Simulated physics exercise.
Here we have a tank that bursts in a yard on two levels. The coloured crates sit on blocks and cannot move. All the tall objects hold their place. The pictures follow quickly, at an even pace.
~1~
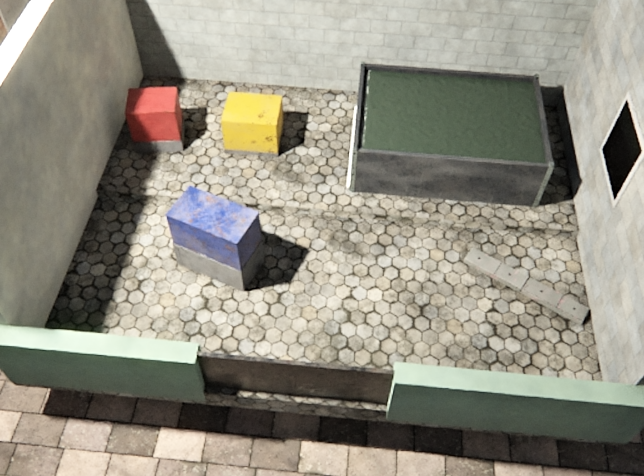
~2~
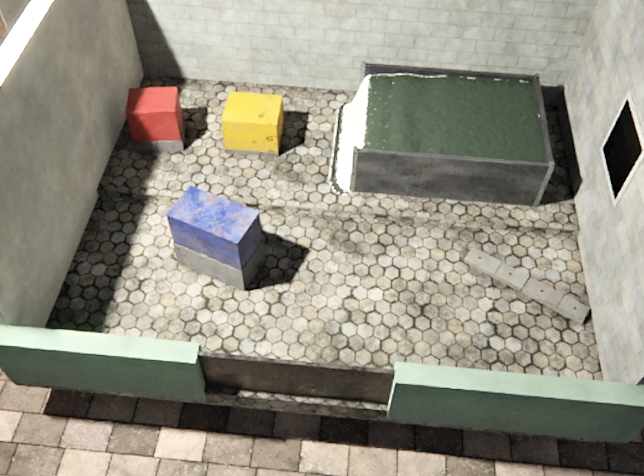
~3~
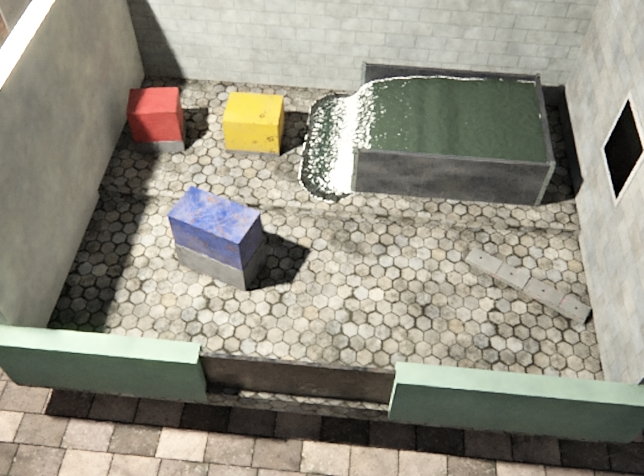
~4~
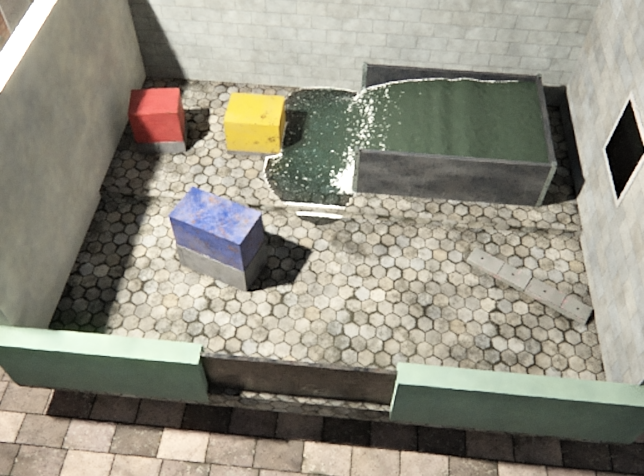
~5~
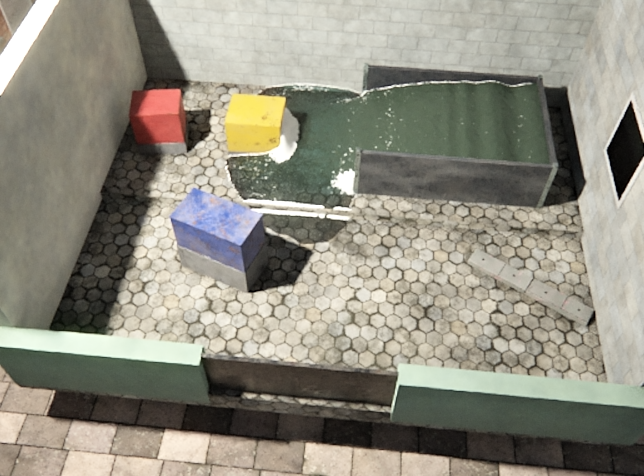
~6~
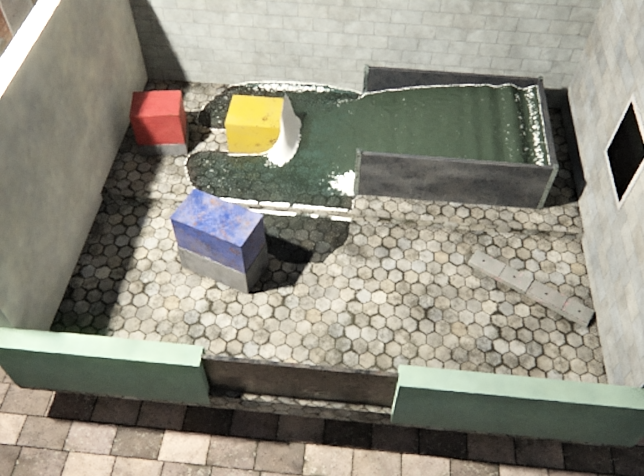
Dark green water bursts from the open left end of a grey rectangular tank at the back right of a walled, hexagon-paved yard, seen from above by a still camera. A red block and a yellow block stand at the back left, a blue one nearer the middle, and a low grey slab lies at right. The foam-edged water spreads leftward across the paving and surges around the yellow block, while the blocks stay put.
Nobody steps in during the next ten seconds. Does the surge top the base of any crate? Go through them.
One by one: The blue crate keeps dry; the yellow crate is soaked; the red crate is soaked.
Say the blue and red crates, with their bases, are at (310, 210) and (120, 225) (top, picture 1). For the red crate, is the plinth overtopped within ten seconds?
In short: Red crate is soaked.
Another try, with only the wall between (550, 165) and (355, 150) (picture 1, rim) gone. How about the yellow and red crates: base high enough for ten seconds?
Then: Yellow ends up wet; red remains dry.
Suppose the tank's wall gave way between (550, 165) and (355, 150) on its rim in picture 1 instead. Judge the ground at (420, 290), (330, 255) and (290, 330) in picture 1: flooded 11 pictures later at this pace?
In turn: Wet, covered, awash.
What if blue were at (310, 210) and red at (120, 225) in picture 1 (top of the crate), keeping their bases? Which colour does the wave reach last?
That is the red one.
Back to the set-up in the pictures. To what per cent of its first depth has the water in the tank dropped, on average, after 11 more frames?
Some 38 per cent.
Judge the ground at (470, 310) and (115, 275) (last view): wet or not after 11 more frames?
As listed: Free of water, awash.
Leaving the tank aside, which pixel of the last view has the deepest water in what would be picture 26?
Around (39, 359).
A moment on, water covers 35 % of the floor; the blue crate water round its plinth, the yellow crate water round its plinth, the red crate water round its plinth.
Next, water covers 45 % of the floor; the blue crate water round its plinth, the yellow crate water round its plinth, the red crate water round its plinth.
Then, water covers 70 % of the floor; the blue crate water round its plinth, the yellow crate water round its plinth, the red crate water round its plinth.
Later, water covers 95 % of the floor; the blue crate water round its plinth, the yellow crate water round its plinth, the red crate water round its plinth.
In the end, water covers 100 % of the floor; the blue crate stayed above the water, the yellow crate was topped, the red crate was topped.
